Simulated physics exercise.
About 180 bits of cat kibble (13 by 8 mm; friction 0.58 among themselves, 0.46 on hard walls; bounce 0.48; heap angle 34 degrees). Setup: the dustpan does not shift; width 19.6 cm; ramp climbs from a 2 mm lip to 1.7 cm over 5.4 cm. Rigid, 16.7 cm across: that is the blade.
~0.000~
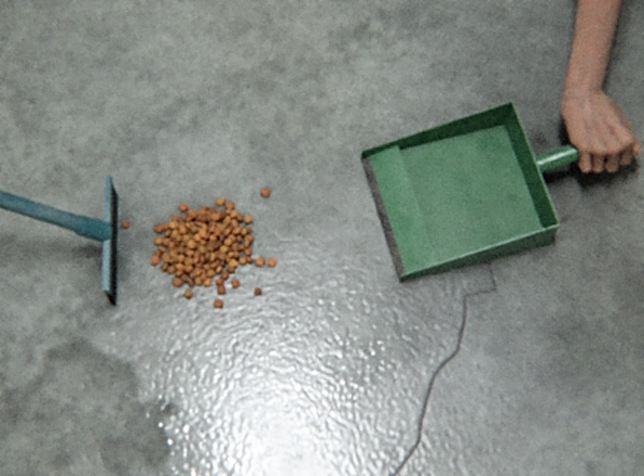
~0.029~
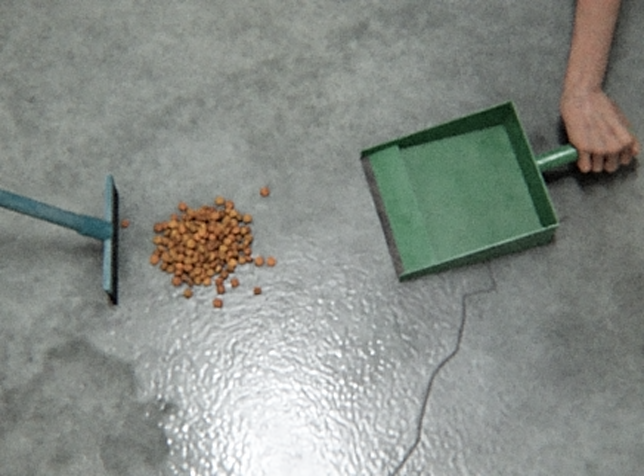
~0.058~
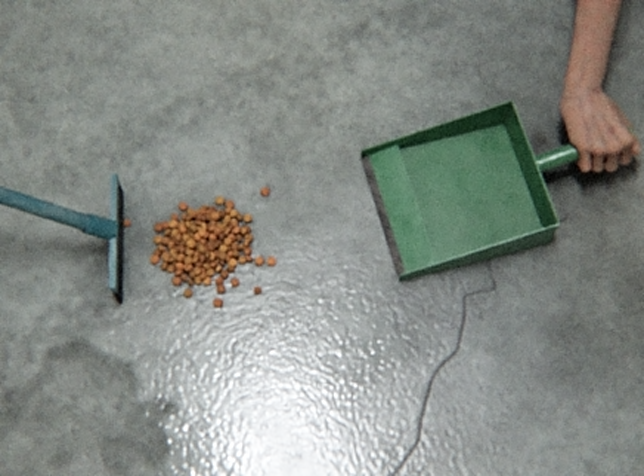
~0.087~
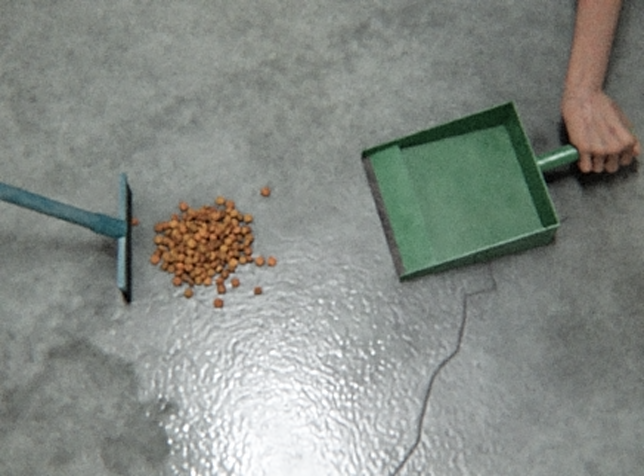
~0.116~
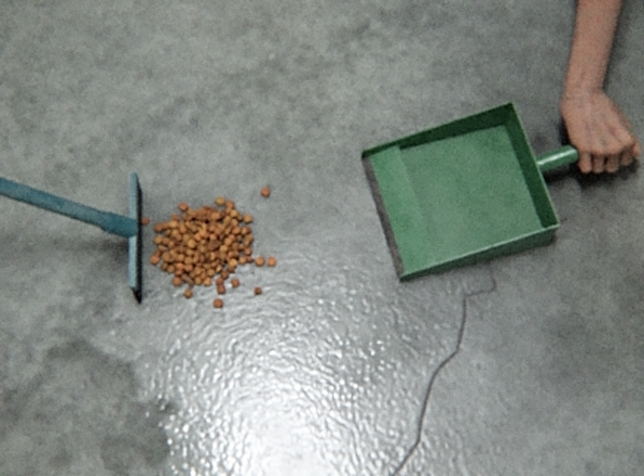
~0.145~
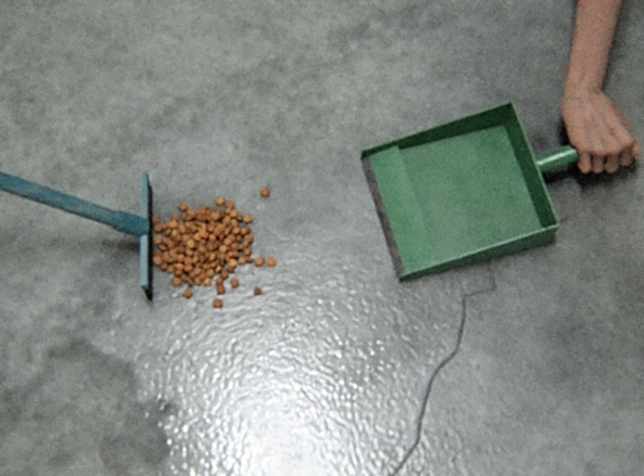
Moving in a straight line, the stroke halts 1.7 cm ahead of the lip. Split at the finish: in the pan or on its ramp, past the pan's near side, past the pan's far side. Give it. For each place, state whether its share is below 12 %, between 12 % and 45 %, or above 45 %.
In the pan or on its ramp: Between 12 % and 45 %; past the pan's near side: Below 12 %; past the pan's far side: Below 12 %.
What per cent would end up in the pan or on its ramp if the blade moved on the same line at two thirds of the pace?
Share: About 25 %.
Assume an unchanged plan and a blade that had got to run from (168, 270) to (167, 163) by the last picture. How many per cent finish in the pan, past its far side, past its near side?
Per cent by place - pan 20, far side 10, near side 0.
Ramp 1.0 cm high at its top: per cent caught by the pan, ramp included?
In that case some 30 per cent.
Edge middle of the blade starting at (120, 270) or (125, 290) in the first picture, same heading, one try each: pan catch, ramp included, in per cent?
Roughly 25 % and 25 %.
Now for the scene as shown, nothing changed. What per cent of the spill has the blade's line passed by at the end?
My guess is close to 15 per cent.
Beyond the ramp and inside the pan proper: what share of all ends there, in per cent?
Close to 0 per cent.
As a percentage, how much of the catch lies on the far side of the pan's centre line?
I'd put it near 60 per cent.
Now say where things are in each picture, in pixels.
The first picture shows blade from (107, 290) to (109, 182), moved 0.0 cm, 0 of the pieces shifted so far; middle of the pieces at (204, 243); pan at (467, 197).
The second picture shows blade from (109, 289) to (110, 181), moved 0.2 cm, 0 of the pieces shifted so far; middle of the pieces at (203, 243).
The third picture shows blade from (114, 288) to (115, 180), moved 0.9 cm, 0 of the pieces shifted so far; middle of the pieces at (203, 243).
The fourth picture shows blade from (123, 288) to (124, 179), moved 2.0 cm, 1 of the pieces shifted so far; middle of the pieces at (204, 243).
The fifth picture shows blade from (134, 287) to (134, 178), moved 3.5 cm, 1 of the pieces shifted so far; middle of the pieces at (204, 243).
The sixth picture shows blade from (145, 285) to (145, 177), moved 5.1 cm, 2 of the pieces shifted so far; middle of the pieces at (205, 242); pan at (466, 197). Its pace works out near 0.53 m/s, heading 8 degrees towards the viewer's side.
After 0.41 s, middle of the blade 18 cm from the lip; 0 % over the lip, far side 0 %, near side 0 %.
Then, at 0.59 s, middle of the blade 9 cm from the lip; 0 % over the lip, far side 5 %, near side 0 %.
After 0.89 s, middle of the blade 3 cm from the lip; 25 % over the lip, far side 5 %, near side 5 %.
At rest (1.3 s), pan 25 %, near side 5 %, far side 5 %, in front of the lip or behind the blade 65 %.
